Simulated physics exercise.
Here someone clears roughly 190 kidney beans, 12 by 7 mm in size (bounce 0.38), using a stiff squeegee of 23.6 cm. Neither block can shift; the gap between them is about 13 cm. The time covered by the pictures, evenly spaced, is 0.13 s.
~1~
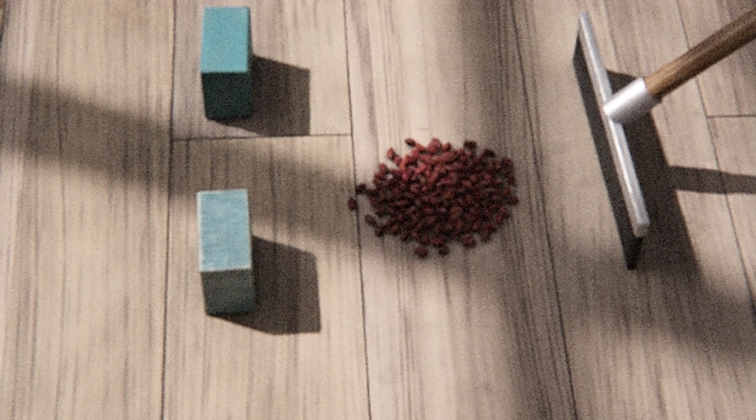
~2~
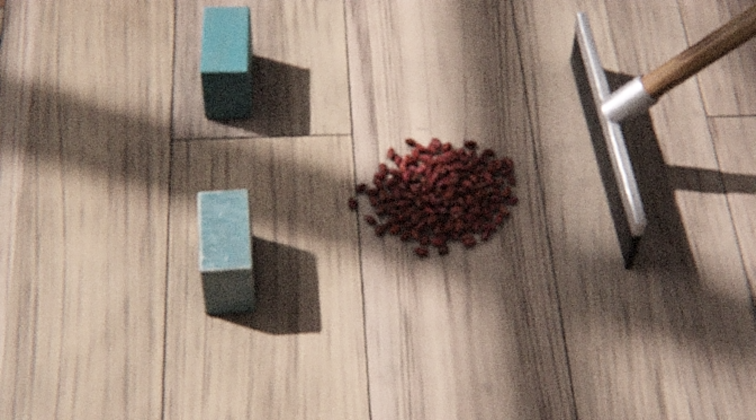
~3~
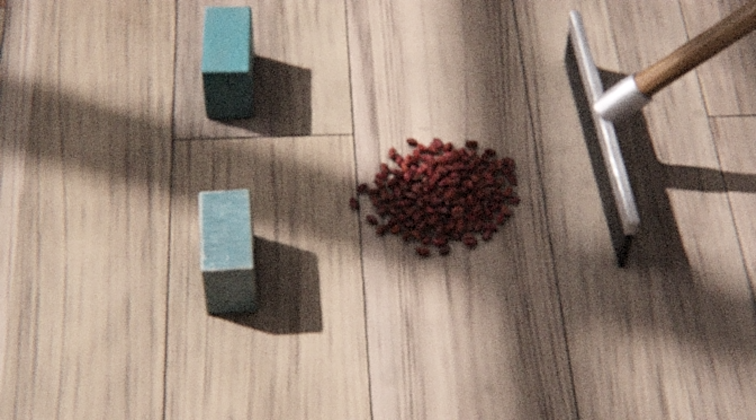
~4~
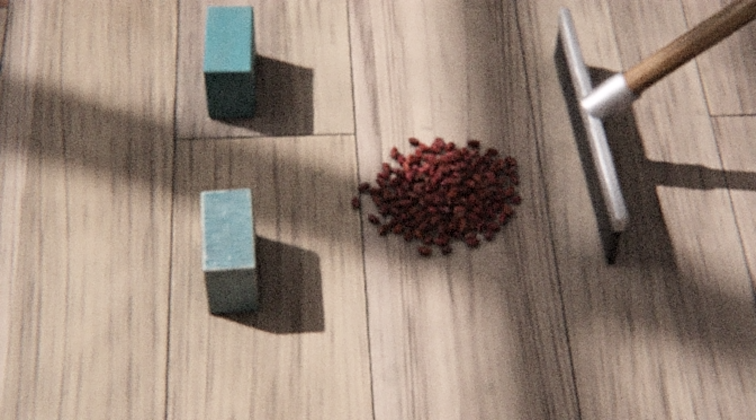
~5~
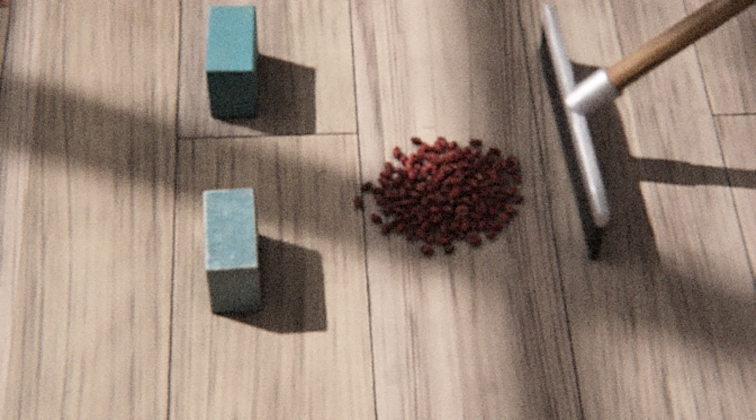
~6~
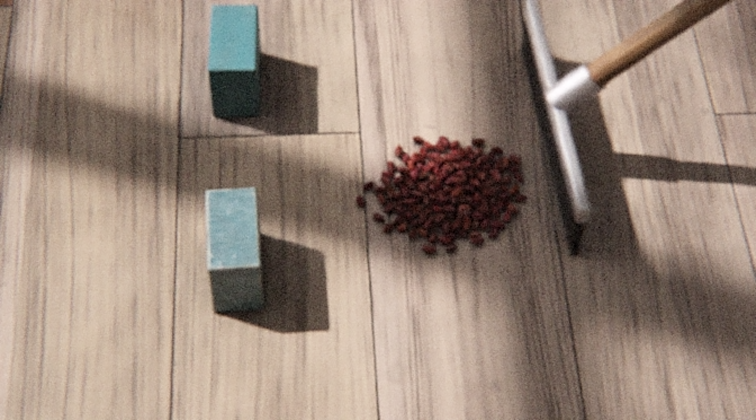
At the start, a squeegee with a wooden handle stands to the right of a heap of dark red beans on a wooden floor, with two teal blocks on the left. The squeegee slides a short way left, slowly at first and then faster, nearing the heap without touching it, while the beans stay undisturbed.
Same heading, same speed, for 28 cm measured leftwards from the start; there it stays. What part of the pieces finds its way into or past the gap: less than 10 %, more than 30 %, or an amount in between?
More than 30 %.
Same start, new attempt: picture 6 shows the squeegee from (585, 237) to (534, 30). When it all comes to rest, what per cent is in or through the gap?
50 per cent ends in or through the gap.
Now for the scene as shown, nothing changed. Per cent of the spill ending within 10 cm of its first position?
Something like 20 in a hundred.
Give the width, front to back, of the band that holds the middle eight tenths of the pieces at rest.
Some 16 cm.
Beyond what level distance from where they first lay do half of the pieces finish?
18 cm.
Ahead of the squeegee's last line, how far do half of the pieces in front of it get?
4 cm.
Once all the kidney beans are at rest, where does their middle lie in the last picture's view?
The middle sits near pixel (264, 181).
Then, 0.21 s after the last picture, squeegee 20 cm from its start, spill 15 cm wide; held up before the blocks 100 %.
Then, 0.41 s after the last picture, squeegee 29 cm from its start, spill 20 cm wide; in or through the gap 35 %, held up before the blocks 65 %.
Then, 0.59 s after the last picture, squeegee 29 cm from its start, spill 20 cm wide; in or through the gap 45 %, held up before the blocks 55 %.
In the end, in or through the gap 45 %, round the near block 5 %, round the far block 0 %, held up before the blocks 55 %.
